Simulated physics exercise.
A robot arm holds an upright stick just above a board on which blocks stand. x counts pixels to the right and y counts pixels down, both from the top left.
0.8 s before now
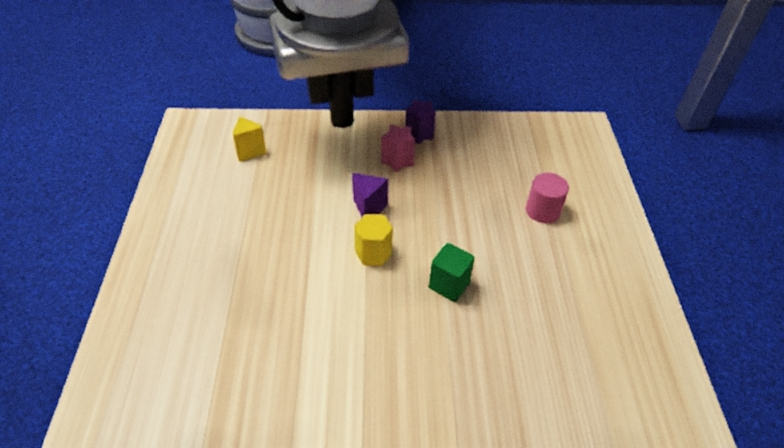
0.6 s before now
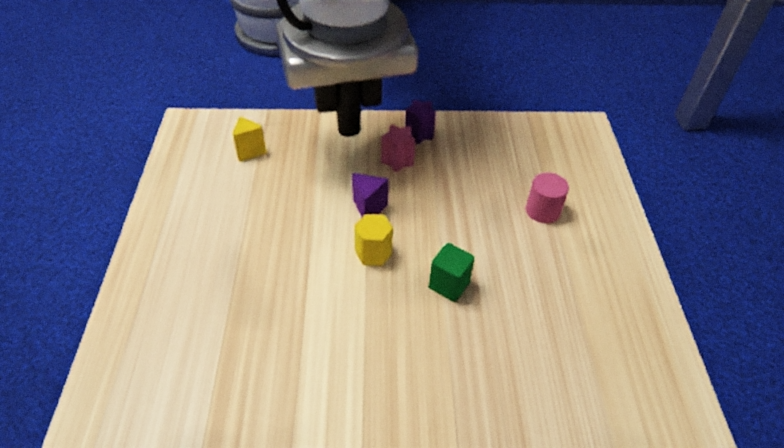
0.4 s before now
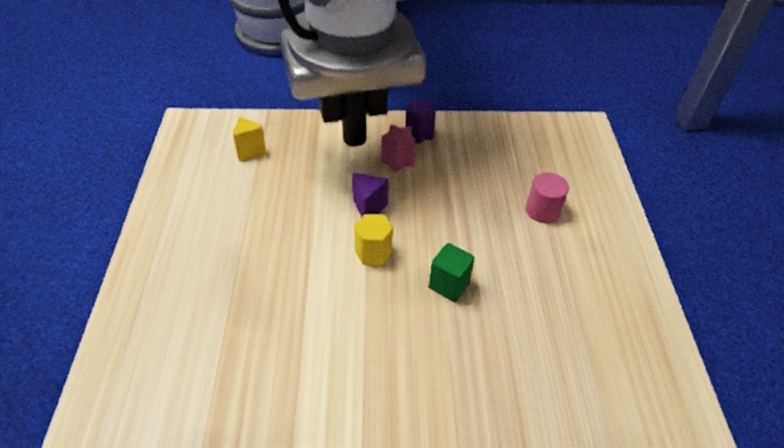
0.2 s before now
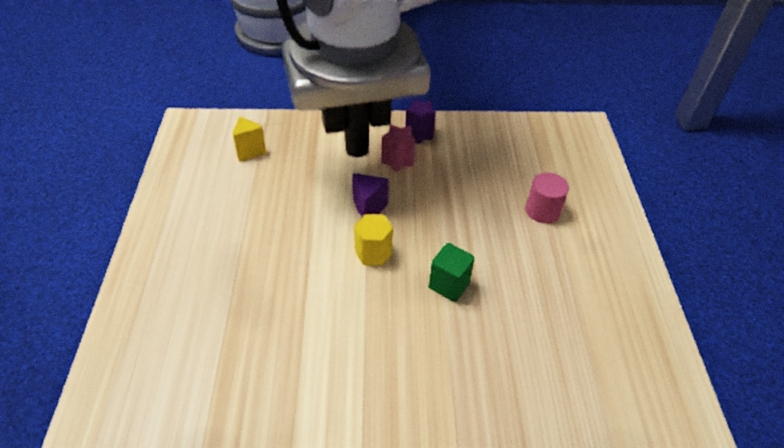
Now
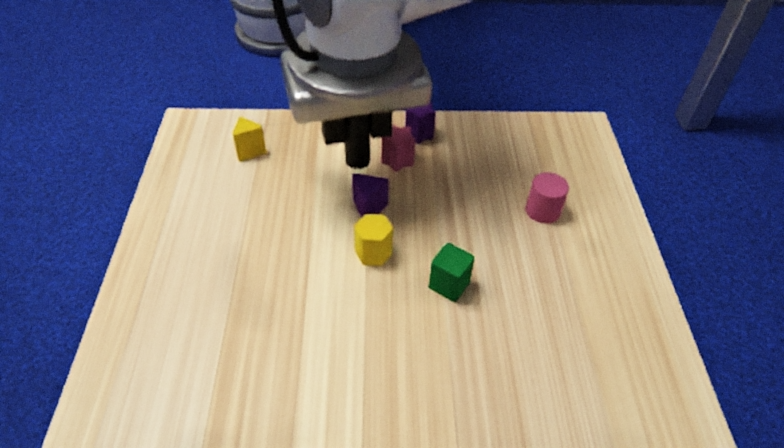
A robot arm holding a dark upright stick reaches in from the top of a pale wooden board on a blue floor, seen from above by a still camera. A yellow triangle sits at left, purple, pink and yellow blocks near the middle, a green cube below and a pink cylinder at right. The stick moves slightly toward the viewer and right, nearing the purple triangle, while the blocks stay still.
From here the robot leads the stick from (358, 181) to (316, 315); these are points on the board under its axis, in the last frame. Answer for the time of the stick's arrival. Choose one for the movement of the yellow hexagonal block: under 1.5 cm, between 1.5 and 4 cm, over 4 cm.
The yellow hexagonal block moves under 1.5 cm.
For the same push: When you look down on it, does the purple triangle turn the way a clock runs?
No.
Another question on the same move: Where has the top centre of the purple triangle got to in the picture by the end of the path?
The spot you're after is about (369, 201) in the image.
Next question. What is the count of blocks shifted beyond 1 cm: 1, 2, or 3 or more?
The push moves one block more than 1 cm.
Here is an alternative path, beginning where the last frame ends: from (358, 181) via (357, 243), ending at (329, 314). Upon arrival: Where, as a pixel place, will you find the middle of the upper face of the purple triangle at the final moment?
Somewhere near (385, 216).
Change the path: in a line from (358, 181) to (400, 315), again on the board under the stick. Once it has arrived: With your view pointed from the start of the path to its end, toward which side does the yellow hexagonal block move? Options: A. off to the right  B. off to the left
I'll go with A - off to the right.
The first path, step by step. One third of the way, stick (345, 201); purple triangle (369, 200), turned 90° anticlockwise.
Two thirds of the way, stick (330, 246); purple triangle (369, 201), turned 95° anticlockwise.
At the end, stick (314, 297); purple triangle (369, 201), turned 95° anticlockwise; yellow hexagonal block unmoved.
